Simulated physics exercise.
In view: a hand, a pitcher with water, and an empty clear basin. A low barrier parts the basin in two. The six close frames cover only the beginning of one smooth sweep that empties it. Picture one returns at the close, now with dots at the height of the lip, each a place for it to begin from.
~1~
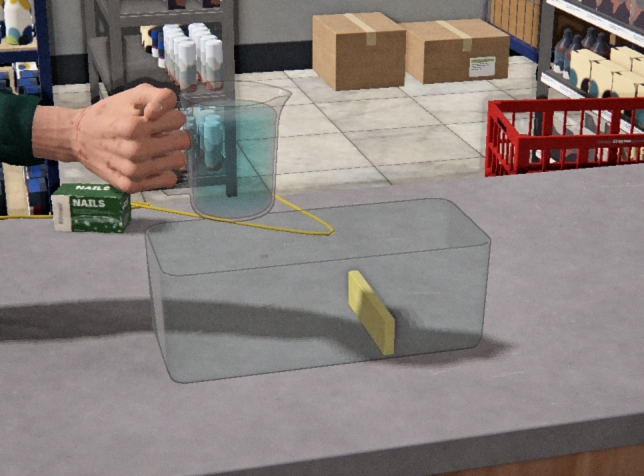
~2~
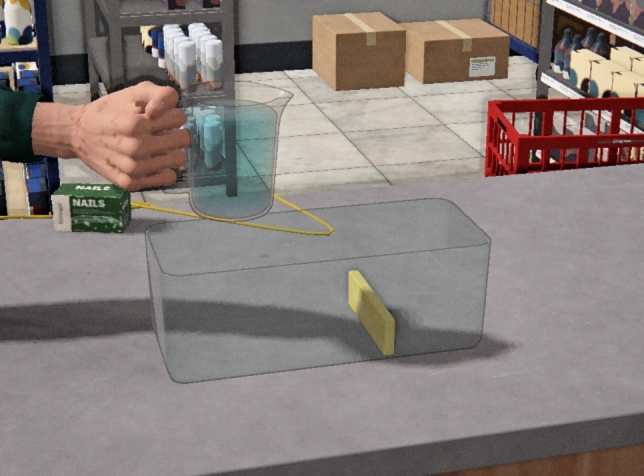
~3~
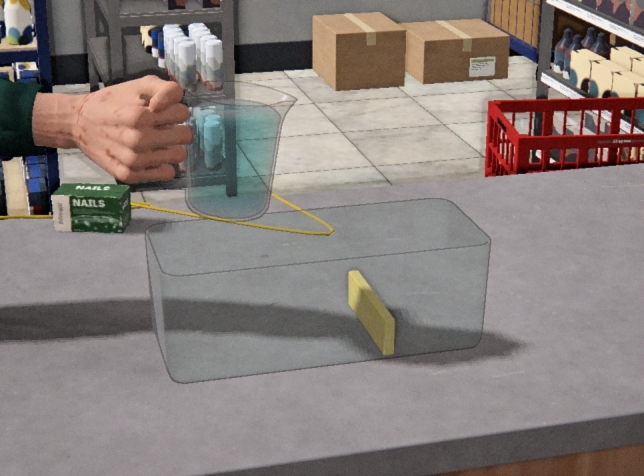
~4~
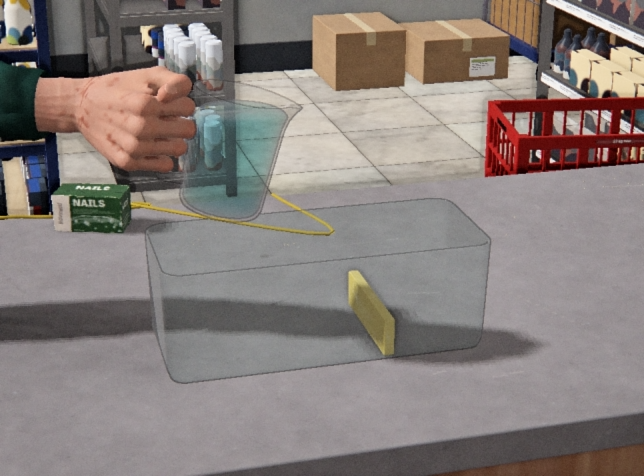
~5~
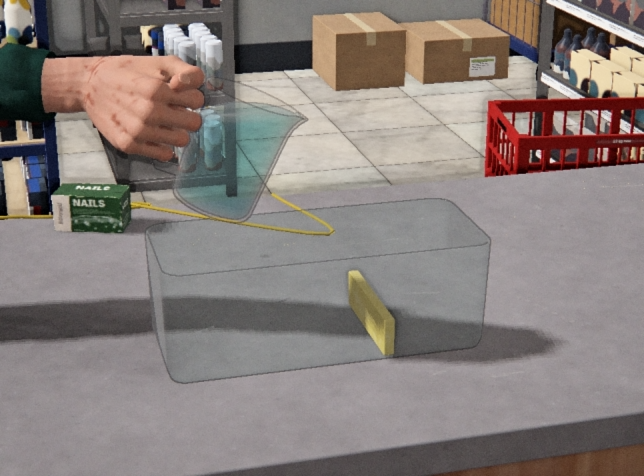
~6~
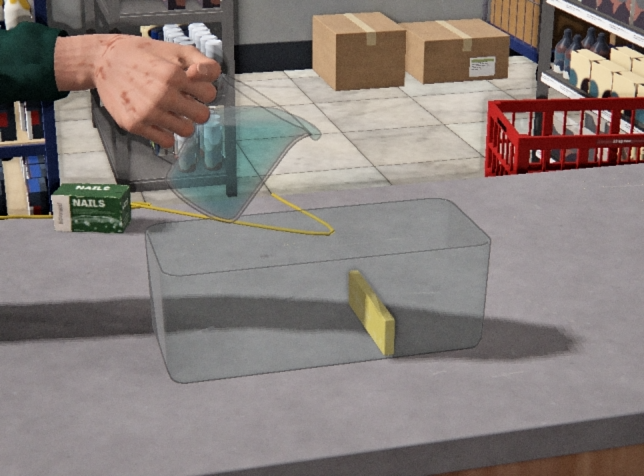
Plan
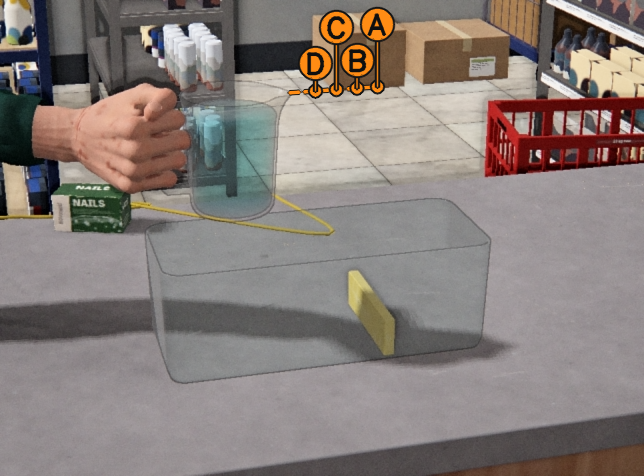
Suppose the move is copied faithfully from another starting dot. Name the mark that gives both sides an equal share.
Choose D.
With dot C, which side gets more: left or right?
The right side.
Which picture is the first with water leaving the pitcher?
Picture 6.
On the marked copy, A at (377, 86); B at (357, 88); C at (336, 89); D at (315, 91).
Choosing A, about 26 % ends left of the wall and 73 % right of it.
Choosing B, about 14 % ends left of the wall and 85 % right of it.
Choosing C, about 25 % ends left of the wall and 74 % right of it.
Choosing D, about 47 % ends left of the wall and 52 % right of it.
